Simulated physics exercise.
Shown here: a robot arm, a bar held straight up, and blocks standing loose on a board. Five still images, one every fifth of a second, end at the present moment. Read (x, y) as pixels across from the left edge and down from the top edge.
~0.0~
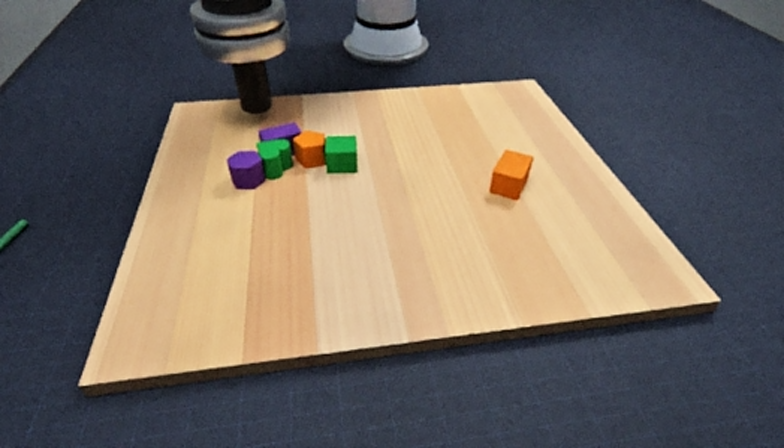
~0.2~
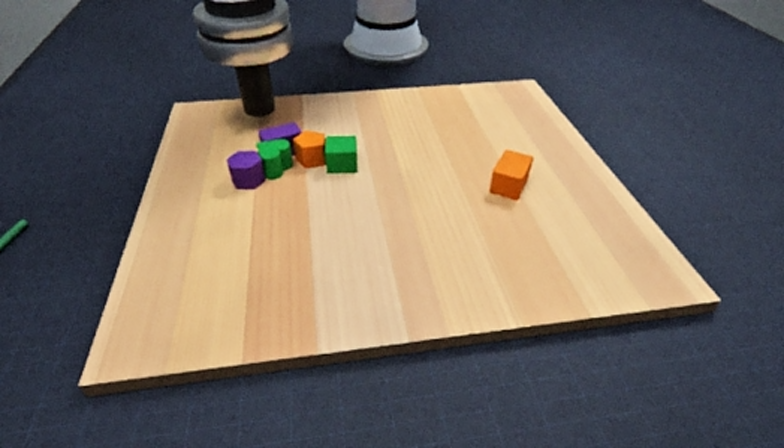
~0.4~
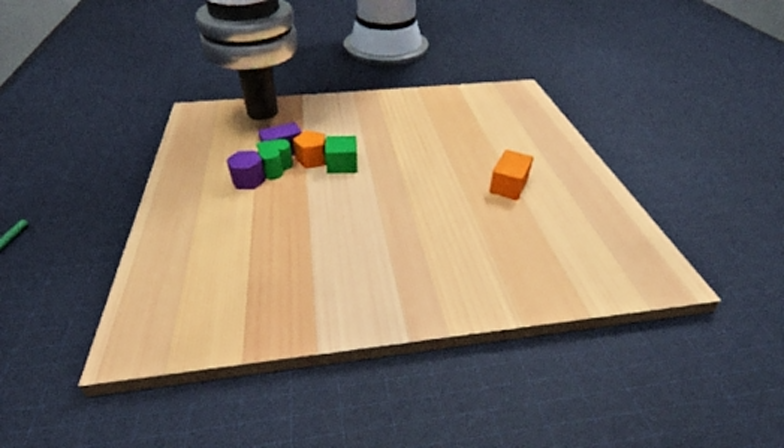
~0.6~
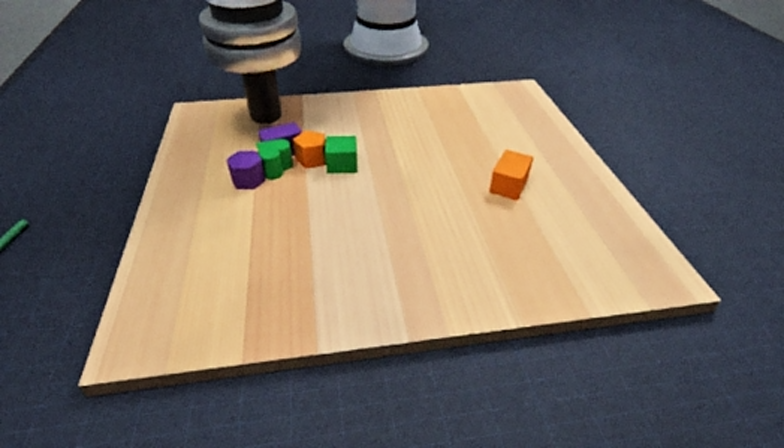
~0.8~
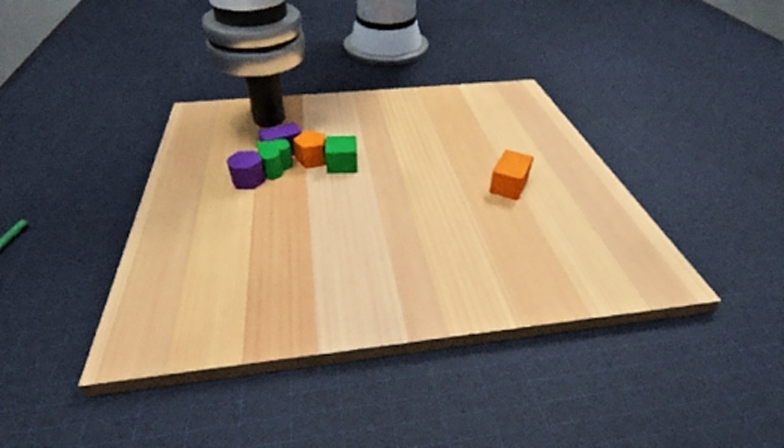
A robot arm holding a dark upright bar crept slightly right and toward the viewer, nearing a cluster of purple, green and orange blocks on a wooden board, while all the blocks stayed still.
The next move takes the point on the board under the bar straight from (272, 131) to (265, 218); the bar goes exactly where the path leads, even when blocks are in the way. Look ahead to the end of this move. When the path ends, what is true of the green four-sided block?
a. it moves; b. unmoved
The correct letter is a.
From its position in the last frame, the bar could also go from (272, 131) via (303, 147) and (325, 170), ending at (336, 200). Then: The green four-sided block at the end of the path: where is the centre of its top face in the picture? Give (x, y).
Its top middle: (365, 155).
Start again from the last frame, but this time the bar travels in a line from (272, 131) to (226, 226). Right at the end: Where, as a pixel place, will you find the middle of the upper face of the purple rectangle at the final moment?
The middle of its top is at (280, 144).
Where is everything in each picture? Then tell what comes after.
In the first frame, bar's lower end (257, 107); purple hexagonal block (244, 159); green heart-shaped block (272, 148); purple rectangle (280, 131); orange pentagonal block (310, 138); green four-sided block (341, 143).
In the second frame, bar (260, 110); blocks still.
In the third frame, bar (263, 113); blocks still.
In the fourth frame, bar (266, 117); blocks still.
In the fifth frame, bar (270, 120); purple hexagonal block (244, 159); green heart-shaped block (272, 148); purple rectangle (280, 131); orange pentagonal block (310, 138); green four-sided block (341, 143).
What follows on the original path. One third of the way, bar (267, 146); green heart-shaped block (288, 166); purple rectangle (286, 146), turned 40° anticlockwise; orange pentagonal block (317, 144); green four-sided block (347, 144).
Two thirds of the way, bar (265, 174); purple hexagonal block (229, 175), turned 65° clockwise; green heart-shaped block (299, 182), turned 15° clockwise; purple rectangle (294, 161), turned 65° anticlockwise; orange pentagonal block (323, 151), turned 35° anticlockwise; green four-sided block (353, 144), turned 25° anticlockwise.
At the end, bar (263, 206); purple hexagonal block (225, 178), turned 80° clockwise; green heart-shaped block (299, 182); purple rectangle (295, 161), turned 70° anticlockwise; orange pentagonal block (323, 151), turned 35° anticlockwise; green four-sided block (353, 144), turned 25° anticlockwise.
